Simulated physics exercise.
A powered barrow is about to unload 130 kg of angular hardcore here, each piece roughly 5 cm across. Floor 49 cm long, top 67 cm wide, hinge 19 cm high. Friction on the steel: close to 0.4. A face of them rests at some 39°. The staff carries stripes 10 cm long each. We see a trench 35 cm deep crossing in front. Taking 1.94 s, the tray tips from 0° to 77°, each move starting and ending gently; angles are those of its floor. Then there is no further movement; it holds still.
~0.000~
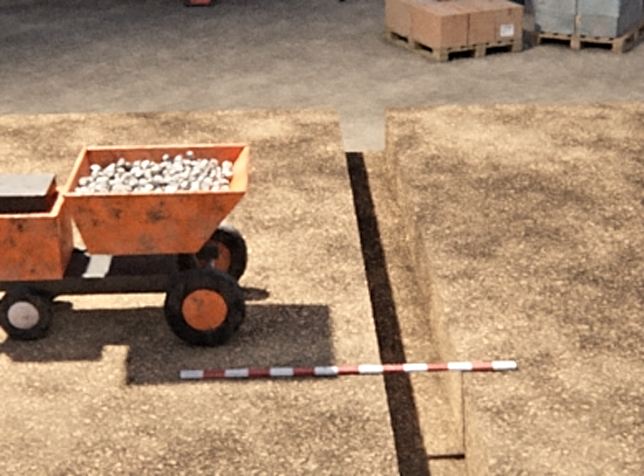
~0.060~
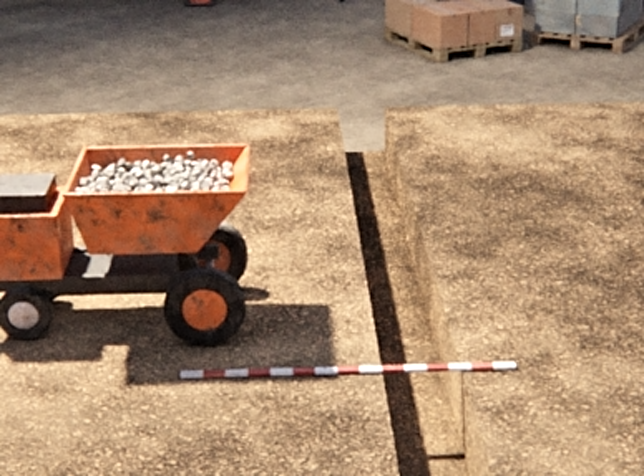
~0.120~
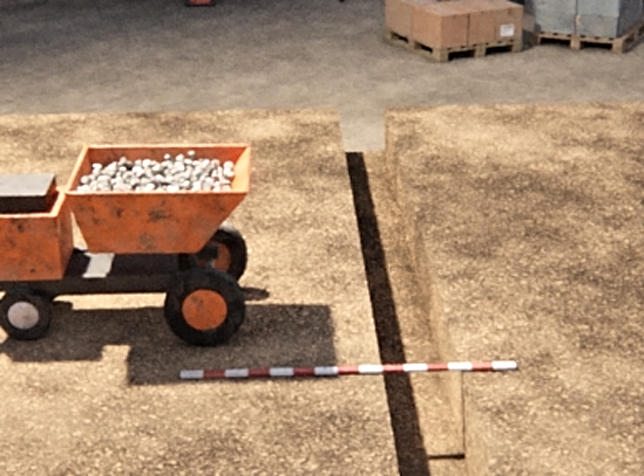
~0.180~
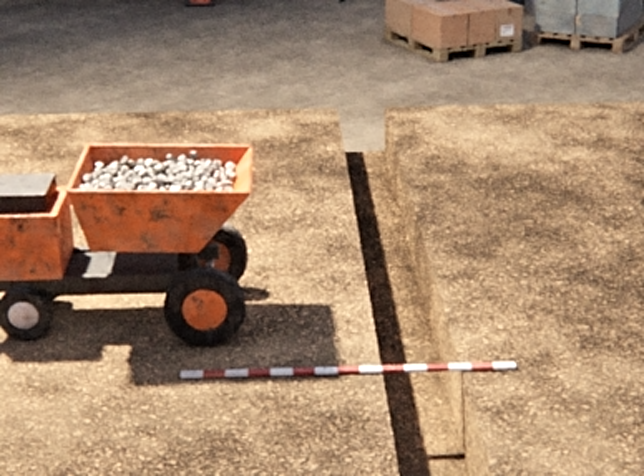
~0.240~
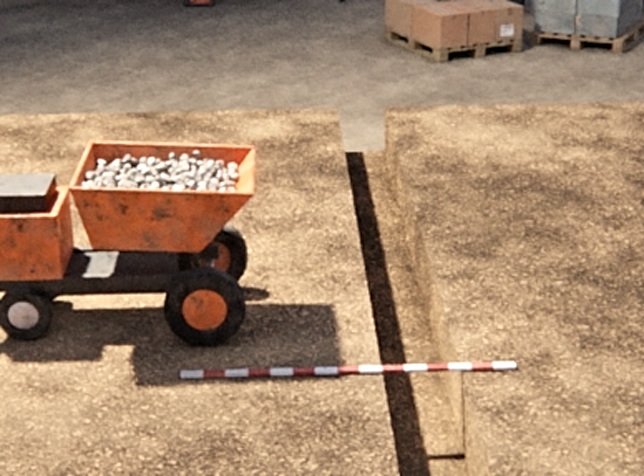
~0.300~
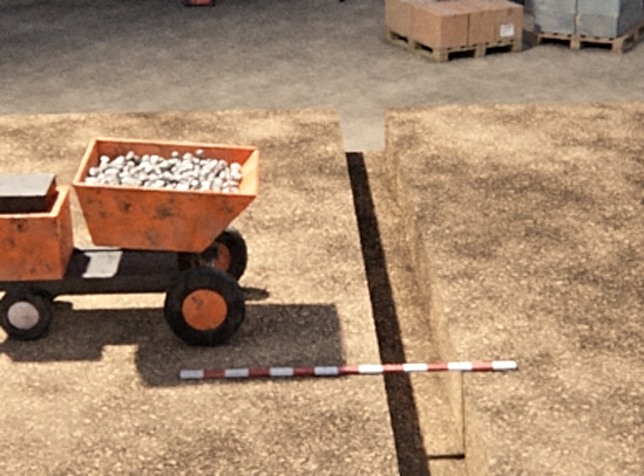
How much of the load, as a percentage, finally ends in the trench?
I would put it at about 48 per cent.
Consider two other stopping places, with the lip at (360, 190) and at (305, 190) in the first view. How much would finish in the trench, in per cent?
Roughly 10 percent for the first, and 100 percent for the second.
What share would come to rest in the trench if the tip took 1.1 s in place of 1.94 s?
That would give about 55 percent.
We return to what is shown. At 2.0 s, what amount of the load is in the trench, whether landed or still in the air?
I'd say near 20 per cent at that time.
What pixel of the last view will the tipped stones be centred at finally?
About (394, 357).
After 1.5 s the floor is at 65°; 99 % in the tray, 1 % short of the trench; the foremost stones are at (353, 302).
After 2.0 s the floor is at 77°; 61 % in the tray, 20 % short of the trench, 19 % in the trench; the foremost stones are at (441, 378).
After 2.4 s the floor is at 77°; 41 % in the tray, 22 % short of the trench, 37 % in the trench; the foremost stones are at (438, 359).
After 4.3 s the floor is at 77°; 30 % in the tray, 22 % short of the trench, 48 % in the trench; the foremost stones are at (441, 368).
